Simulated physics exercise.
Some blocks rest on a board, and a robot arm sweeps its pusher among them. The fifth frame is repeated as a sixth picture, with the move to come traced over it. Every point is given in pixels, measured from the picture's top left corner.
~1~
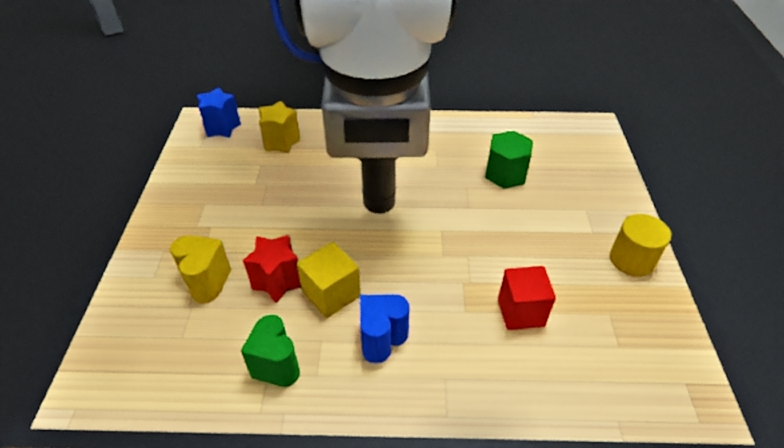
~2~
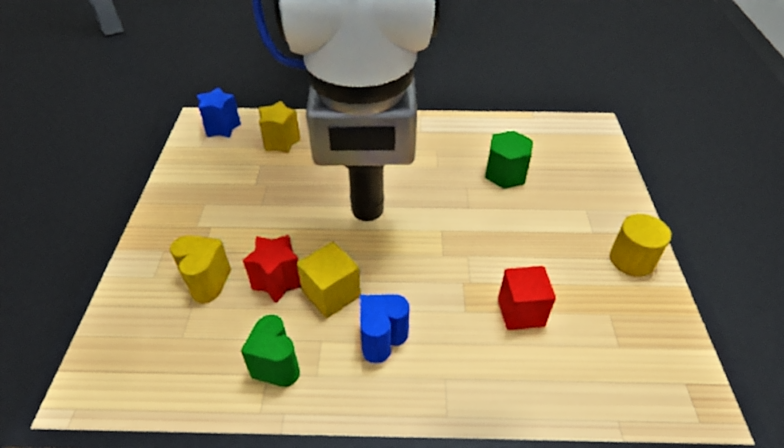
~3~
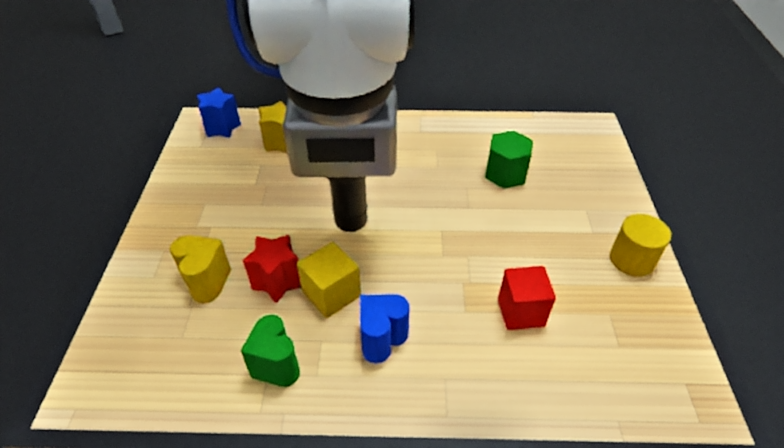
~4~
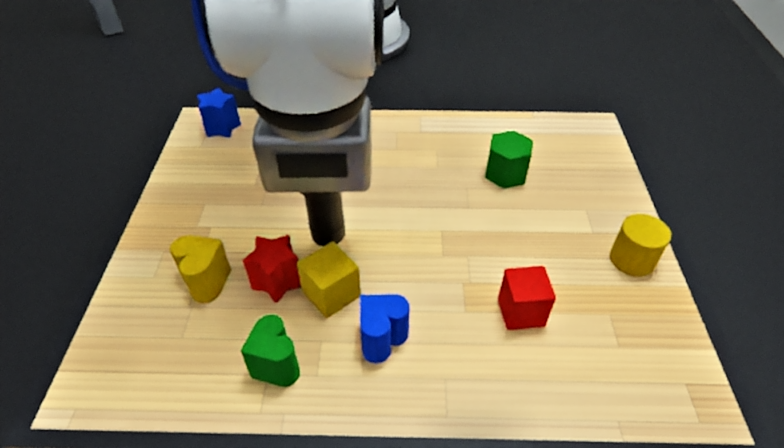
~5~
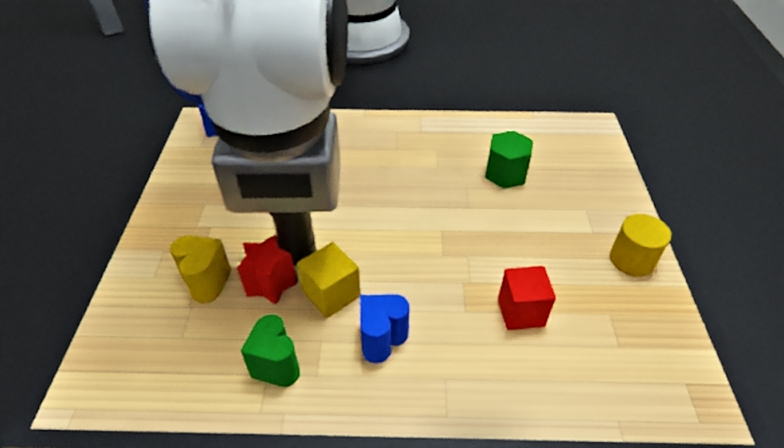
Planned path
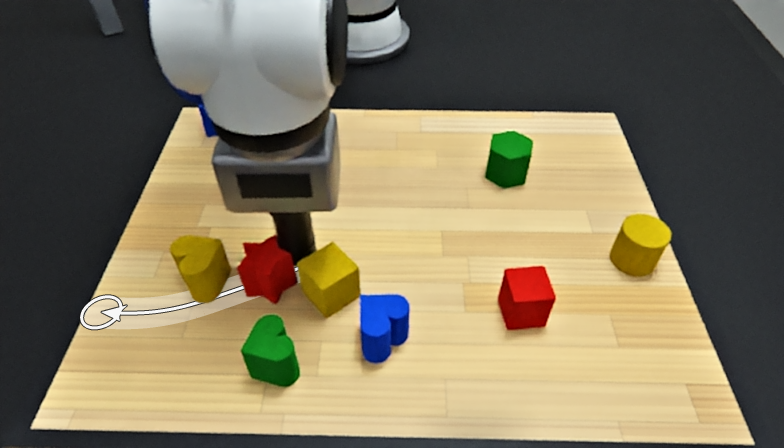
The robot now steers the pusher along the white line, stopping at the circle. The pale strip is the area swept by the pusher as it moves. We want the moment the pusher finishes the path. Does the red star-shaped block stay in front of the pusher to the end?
Short answer: No.
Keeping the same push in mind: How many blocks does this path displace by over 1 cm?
My answer is two.
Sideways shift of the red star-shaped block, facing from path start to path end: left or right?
It slides leftward.
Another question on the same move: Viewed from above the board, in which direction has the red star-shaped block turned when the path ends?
In a top view, it turns counterclockwise.
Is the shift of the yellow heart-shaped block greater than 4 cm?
Yes
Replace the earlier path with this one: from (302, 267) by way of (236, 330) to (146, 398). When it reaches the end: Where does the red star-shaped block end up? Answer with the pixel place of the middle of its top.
By then it is at (172, 300).
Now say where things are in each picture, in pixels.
The first picture shows pusher tip (379, 203); block tops, yellow heart-shaped block (195, 252); red star-shaped block (271, 252); yellow square block (328, 265).
The second picture shows pusher (368, 211); blocks unchanged.
The third picture shows pusher (351, 221); blocks unchanged.
The fourth picture shows pusher (328, 235); blocks unchanged.
The fifth picture shows pusher (299, 253); yellow heart-shaped block (195, 252); red star-shaped block (263, 254); yellow square block (328, 265).
Path on the board, from (302, 267) over (239, 289) and (170, 309) to (101, 312).
The first path, step by step. One third of the way, pusher (233, 275); yellow heart-shaped block (166, 256), turned 40° clockwise; red star-shaped block (195, 282).
Two thirds of the way, pusher (162, 296); yellow heart-shaped block (144, 252), turned 65° clockwise; red star-shaped block (132, 313), turned 40° anticlockwise.
At the end, pusher (92, 298); yellow heart-shaped block (140, 252), turned 80° clockwise; red star-shaped block (119, 317), turned 70° anticlockwise; yellow square block in place.
